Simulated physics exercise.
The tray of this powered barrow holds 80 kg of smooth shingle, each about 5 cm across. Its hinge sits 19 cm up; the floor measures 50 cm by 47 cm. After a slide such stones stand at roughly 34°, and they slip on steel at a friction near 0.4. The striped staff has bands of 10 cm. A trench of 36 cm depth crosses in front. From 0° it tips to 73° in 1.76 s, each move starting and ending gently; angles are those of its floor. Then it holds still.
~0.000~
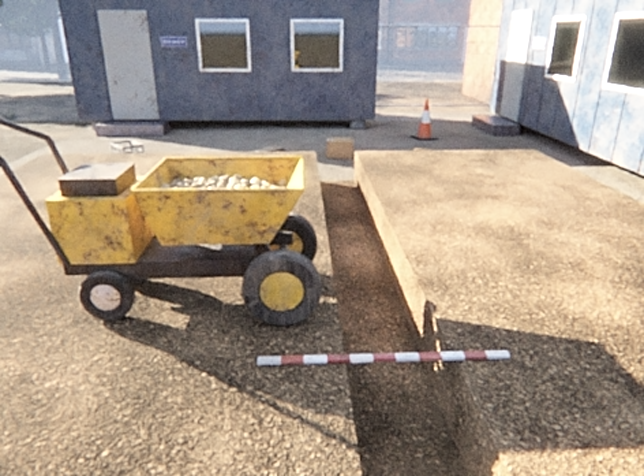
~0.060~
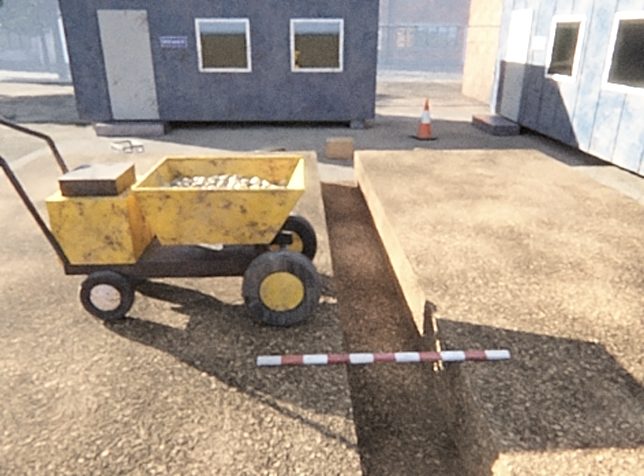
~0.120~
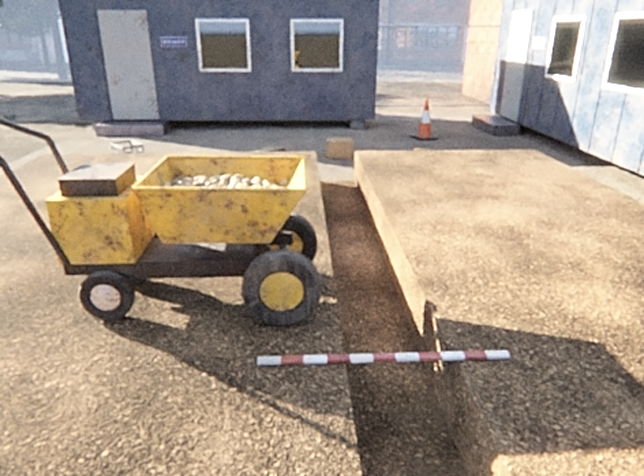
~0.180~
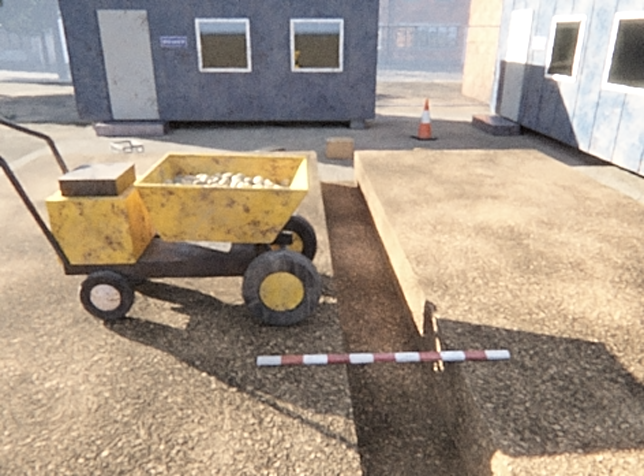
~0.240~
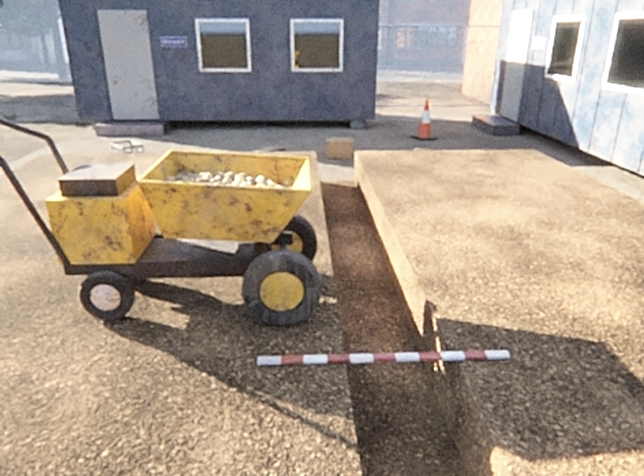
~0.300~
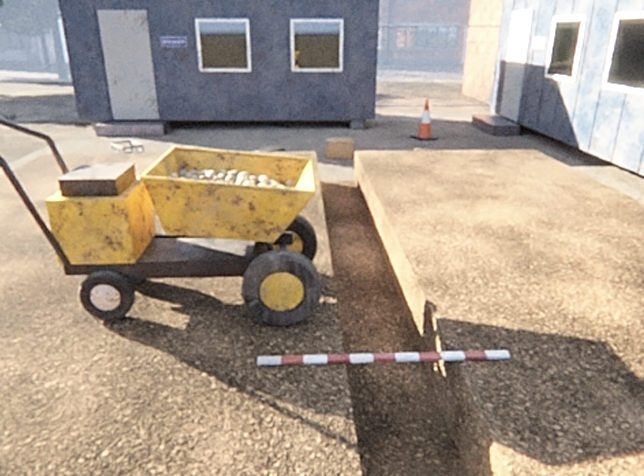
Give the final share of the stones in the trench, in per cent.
About 80 per cent.
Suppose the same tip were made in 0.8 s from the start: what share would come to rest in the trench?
It would be near 60 per cent.
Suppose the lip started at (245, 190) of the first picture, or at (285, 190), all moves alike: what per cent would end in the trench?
Near 100 per cent from the first place, 95 from the second.
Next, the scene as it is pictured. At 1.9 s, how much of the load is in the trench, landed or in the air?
Some 45 per cent.
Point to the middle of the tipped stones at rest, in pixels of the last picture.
Around (401, 342).
After 1.3 s the floor is at 62°; 99 % in the tray, 1 % in the trench; the foremost stones are at (391, 243).
After 1.9 s the floor is at 73°; 41 % in the tray, 43 % in the trench, 16 % past the trench; the foremost stones are at (495, 299).
After 2.2 s the floor is at 73°; 18 % in the tray, 62 % in the trench, 20 % past the trench; the foremost stones are at (552, 300).
After 4.2 s the floor is at 73°; 0 % in the tray, 80 % in the trench, 20 % past the trench; the foremost stones are at (573, 300).
